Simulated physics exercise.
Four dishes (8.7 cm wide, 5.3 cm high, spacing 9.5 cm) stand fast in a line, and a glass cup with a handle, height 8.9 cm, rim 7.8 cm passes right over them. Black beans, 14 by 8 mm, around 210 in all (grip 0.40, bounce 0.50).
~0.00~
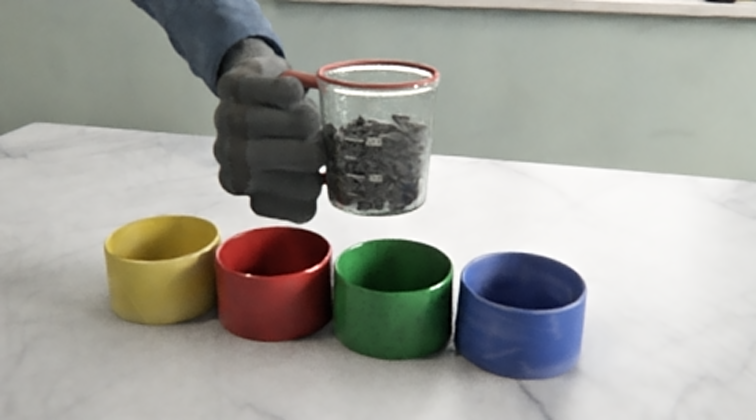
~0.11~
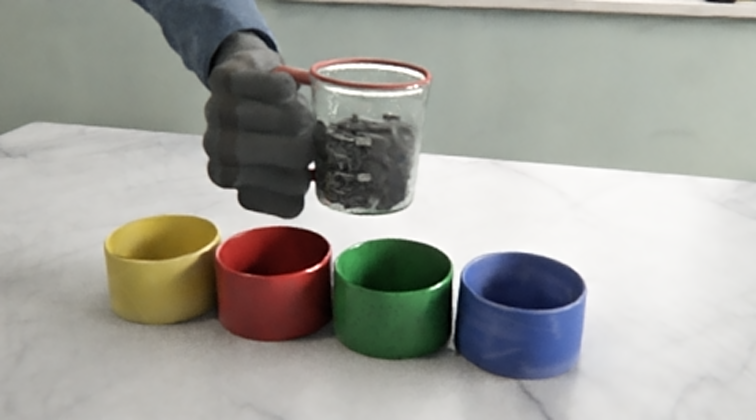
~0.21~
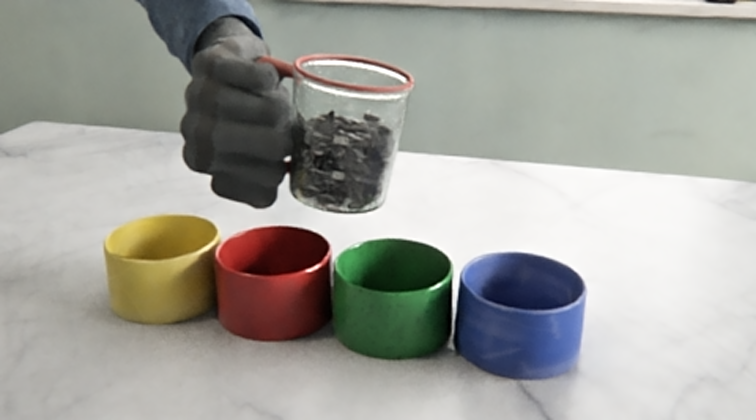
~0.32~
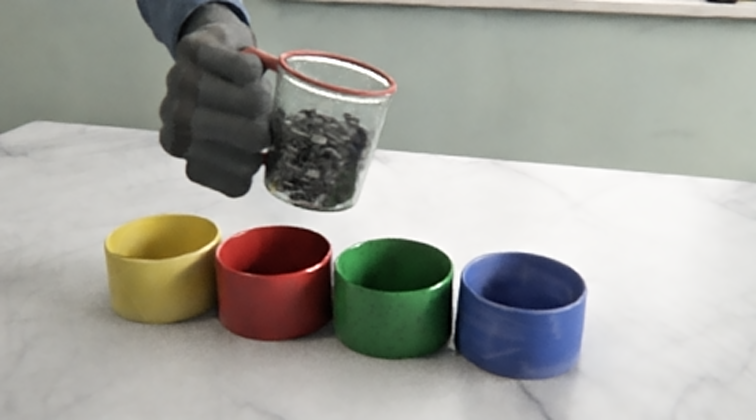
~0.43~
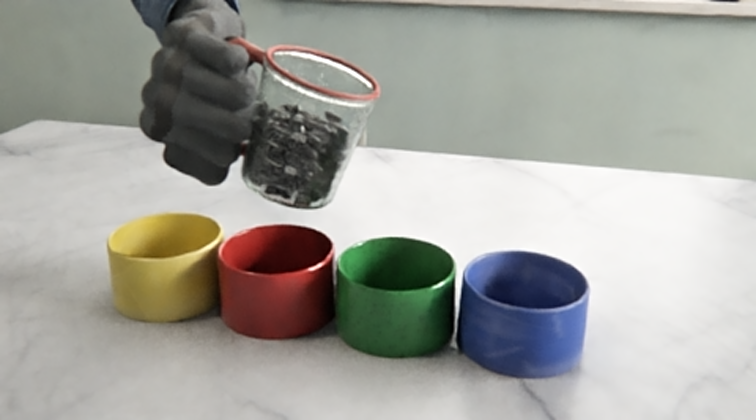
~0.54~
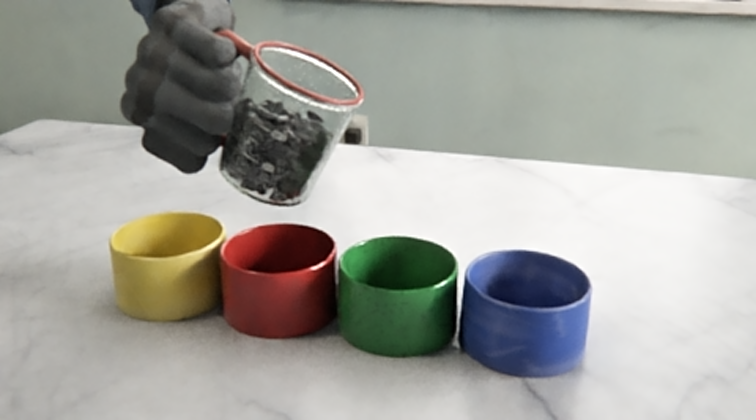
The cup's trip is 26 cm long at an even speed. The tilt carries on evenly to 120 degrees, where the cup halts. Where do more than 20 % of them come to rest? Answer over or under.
Red under, blue under, green under, yellow over, counter under.
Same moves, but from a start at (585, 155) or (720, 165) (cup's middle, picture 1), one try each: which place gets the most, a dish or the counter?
The winner: Red; green.
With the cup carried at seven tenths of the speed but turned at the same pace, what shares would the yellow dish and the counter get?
In that case yellow 100; counter 0.
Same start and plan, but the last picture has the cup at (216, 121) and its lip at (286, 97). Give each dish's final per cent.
Red 0, blue 0, green 0, yellow 100.
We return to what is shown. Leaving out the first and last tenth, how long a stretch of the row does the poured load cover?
Some 5 cm.
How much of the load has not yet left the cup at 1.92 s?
Roughly 100 per cent.
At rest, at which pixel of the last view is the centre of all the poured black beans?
Near (167, 263).
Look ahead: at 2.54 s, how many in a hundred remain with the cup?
About 5 per cent.
After 1.37 s, tilt 69 degrees; cup holds 100 %.
After 1.92 s, tilt 98 degrees; cup holds 100 %.
After 2.54 s, tilt 120 degrees; cup holds 5 %, yellow 95 %.
At rest (3.0 s), red 0 %, blue 0 %, green 0 %, yellow 100 %, counter 0 %.
